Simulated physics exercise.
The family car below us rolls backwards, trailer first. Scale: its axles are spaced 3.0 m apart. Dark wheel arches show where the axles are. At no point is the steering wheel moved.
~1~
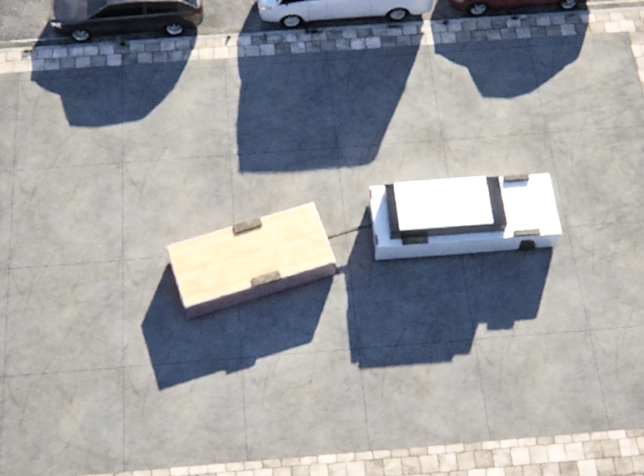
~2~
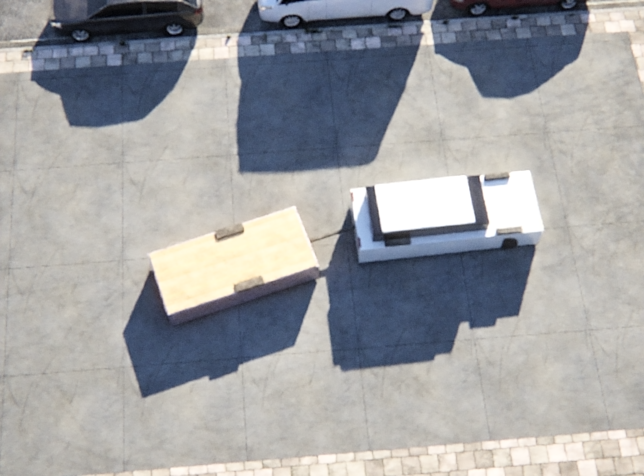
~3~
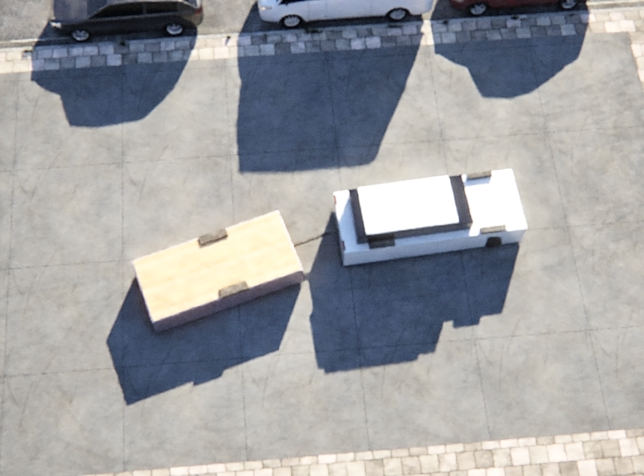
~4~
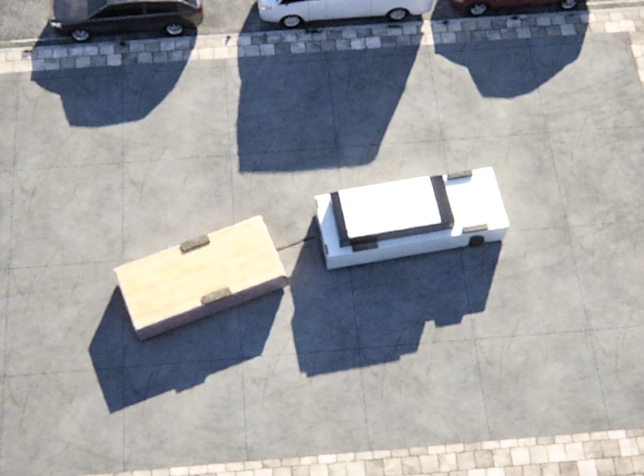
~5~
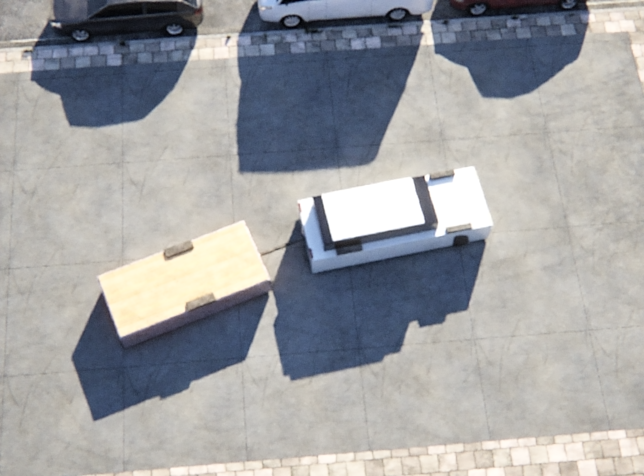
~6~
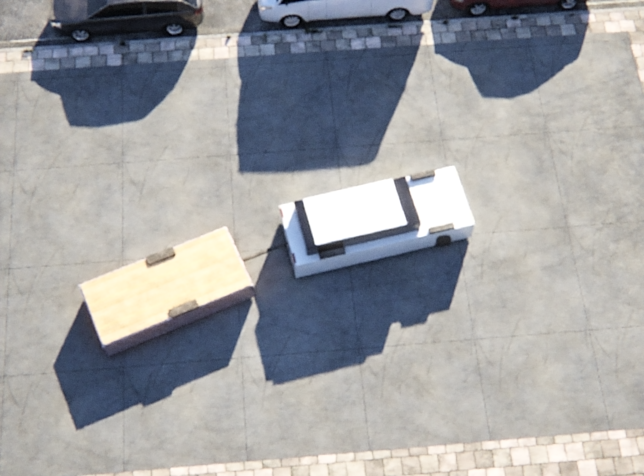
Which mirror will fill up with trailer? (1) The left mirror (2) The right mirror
1, the left mirror.
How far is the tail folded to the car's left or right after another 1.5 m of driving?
Fold: Approx. 5 deg, right side.
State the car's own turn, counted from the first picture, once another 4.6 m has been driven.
Heading change: Around 28°.
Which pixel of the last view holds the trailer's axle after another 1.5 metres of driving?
Estimated position: Close to (116, 306).
With 1.5 m more driven, the tail is 5° to the car's right, the car has turned 16° and the trailer's axle is at (116, 306) of the last picture.
With 3.0 m more driven, the tail is 2° to the car's left, the car has turned 22° and the trailer's axle is at (59, 330) of the last picture.
With 4.6 m more driven, the tail is 14° to the car's left, the car has turned 28° and the trailer's axle is at (1, 352) of the last picture.
With 6.1 m more driven, the tail is 33° to the car's left, the car has turned 35° and the trailer's axle is out of the picture.
With 7.6 m more driven, the tail is 60° to the car's left, the car has turned 41° and the trailer's axle is out of the picture; it has jack-knifed.
